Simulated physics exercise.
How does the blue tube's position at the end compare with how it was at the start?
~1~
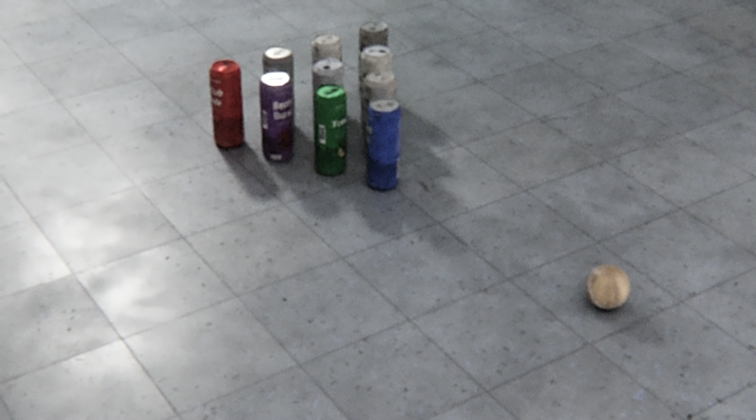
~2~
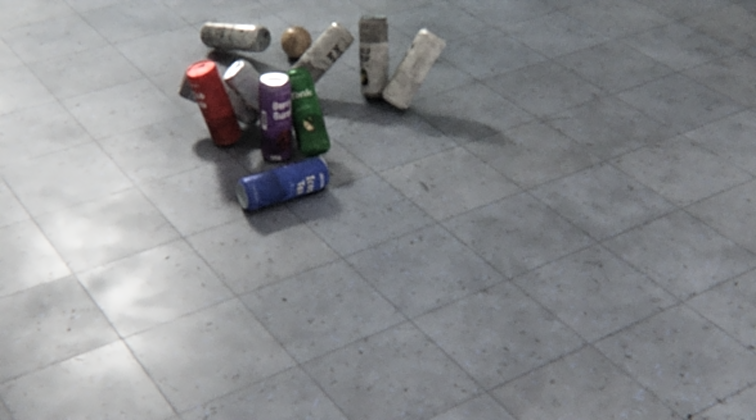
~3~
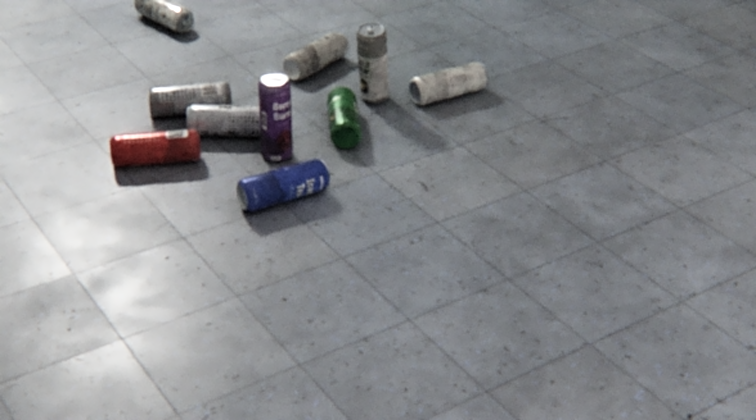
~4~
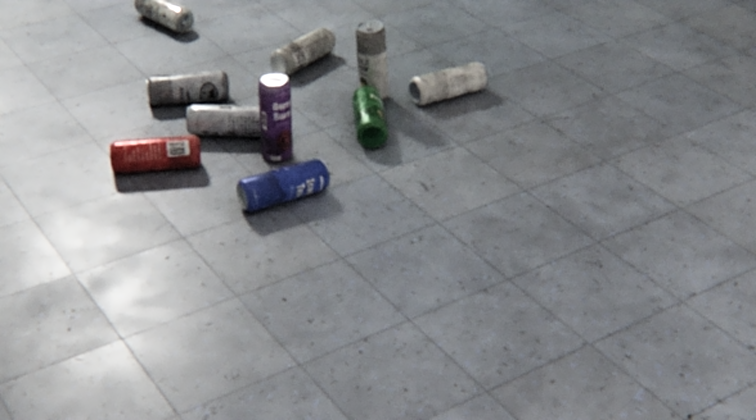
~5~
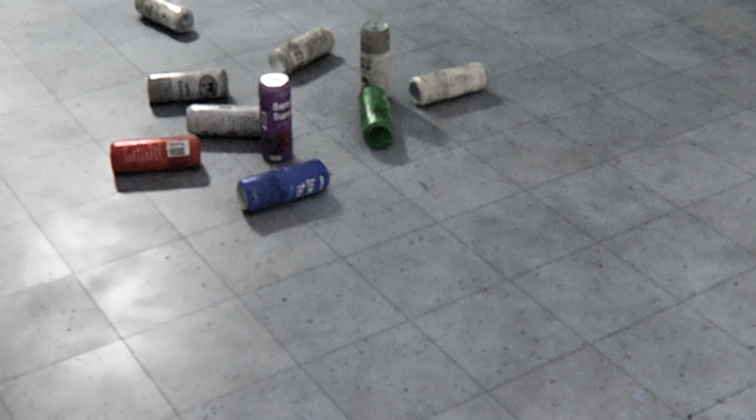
At the start the blue tube stands upright at the front of the group, and by the end it is lying on its side on the tiles, a little to the left of where it stood.
